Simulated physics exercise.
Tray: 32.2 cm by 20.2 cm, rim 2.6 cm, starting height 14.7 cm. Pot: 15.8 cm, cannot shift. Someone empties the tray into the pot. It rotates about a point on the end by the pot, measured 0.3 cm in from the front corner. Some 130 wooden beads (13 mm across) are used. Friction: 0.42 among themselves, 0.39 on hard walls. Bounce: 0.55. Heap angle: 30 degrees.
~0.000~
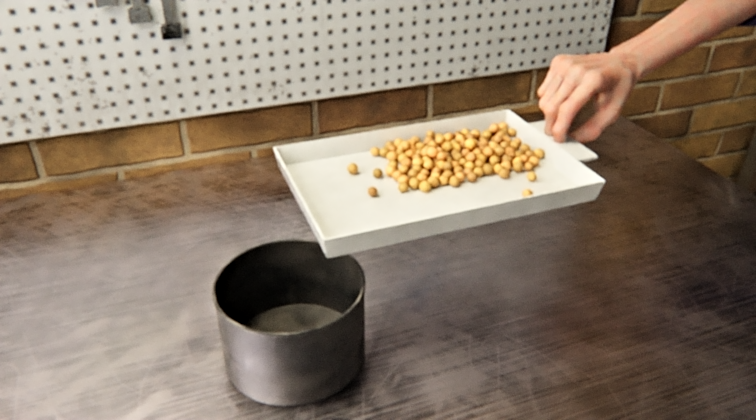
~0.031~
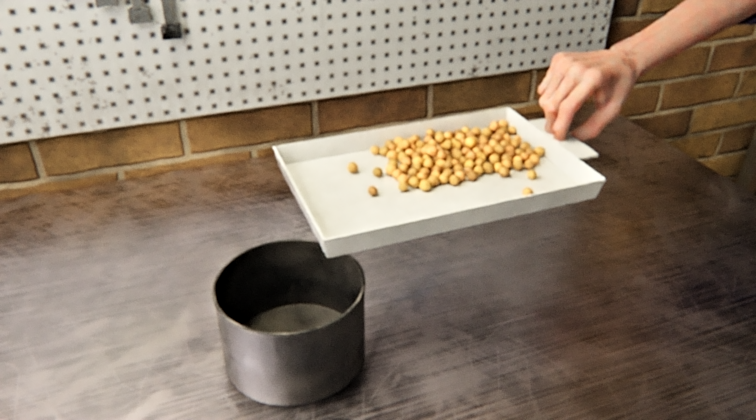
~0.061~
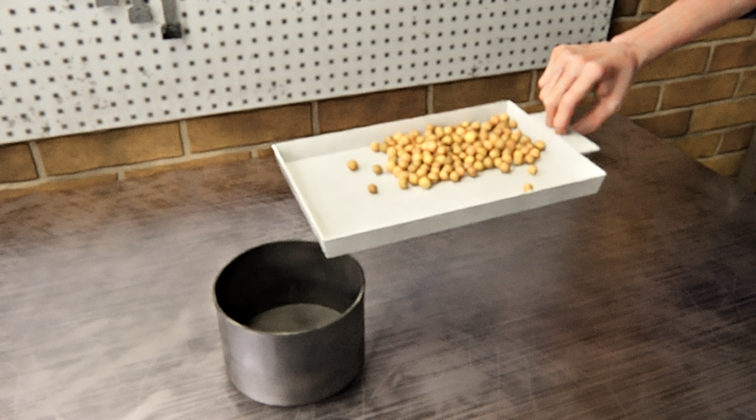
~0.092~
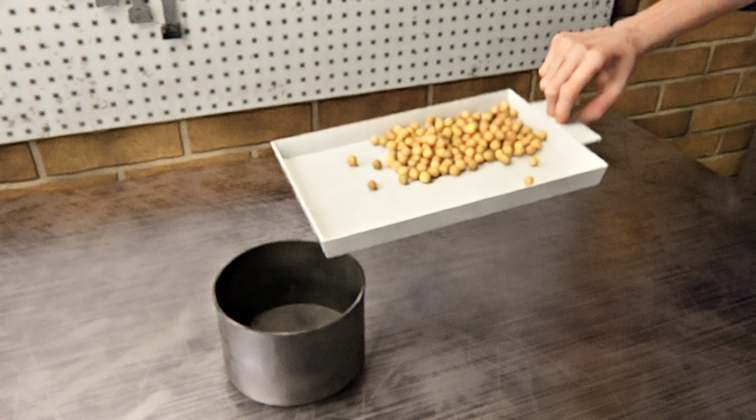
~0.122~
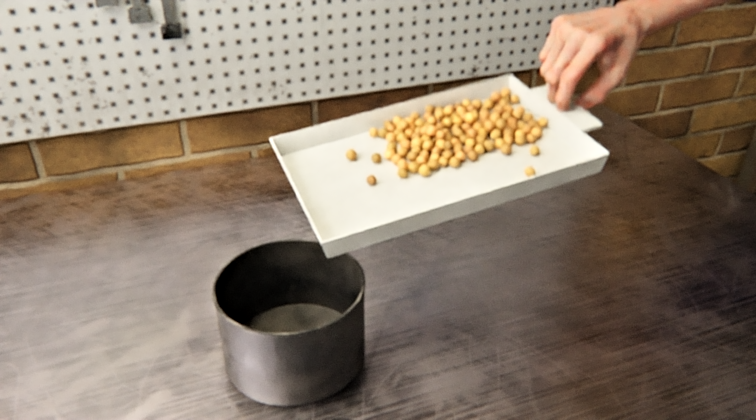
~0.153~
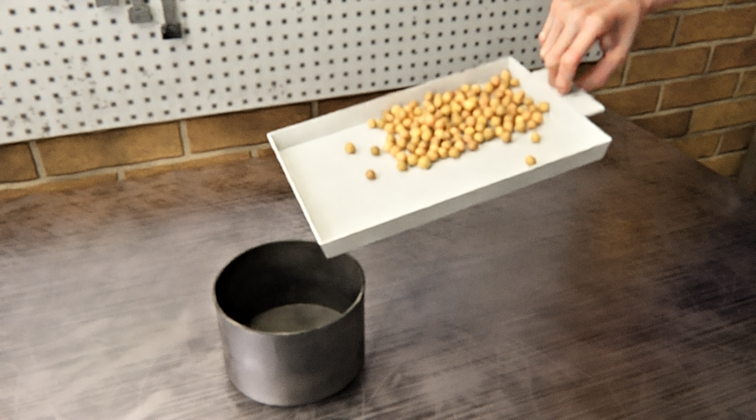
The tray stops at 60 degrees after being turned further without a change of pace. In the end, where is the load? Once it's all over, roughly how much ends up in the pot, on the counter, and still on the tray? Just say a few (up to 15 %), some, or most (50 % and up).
Pot: Some, counter: Some, tray: Some.
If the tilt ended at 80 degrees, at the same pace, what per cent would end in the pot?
In that case some 35 per cent.
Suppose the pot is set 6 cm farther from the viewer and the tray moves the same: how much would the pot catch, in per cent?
In that case about 0 percent would end up there.
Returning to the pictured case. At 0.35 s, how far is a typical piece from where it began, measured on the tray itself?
By then it sits near 2 cm from where it began.
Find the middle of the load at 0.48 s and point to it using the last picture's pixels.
The middle of the load should be at about (383, 93) by then.
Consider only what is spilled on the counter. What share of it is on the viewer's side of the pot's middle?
About 90 per cent.
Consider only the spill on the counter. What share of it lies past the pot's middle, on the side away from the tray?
Near 100 in a hundred.
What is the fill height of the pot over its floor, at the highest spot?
I'd say near 1.5 centimetres.
After 0.35 s, tilt 37 degrees; the tray holds 100 %, the pot 0 %.
Then, at 0.48 s, tilt 54 degrees; the tray holds 100 %, the pot 0 %.
Then, at 0.74 s, tilt 60 degrees; the tray holds 55 %, the pot 10 %.
At rest (1.9 s), pot 30 %, counter 35 %, tray 40 %.
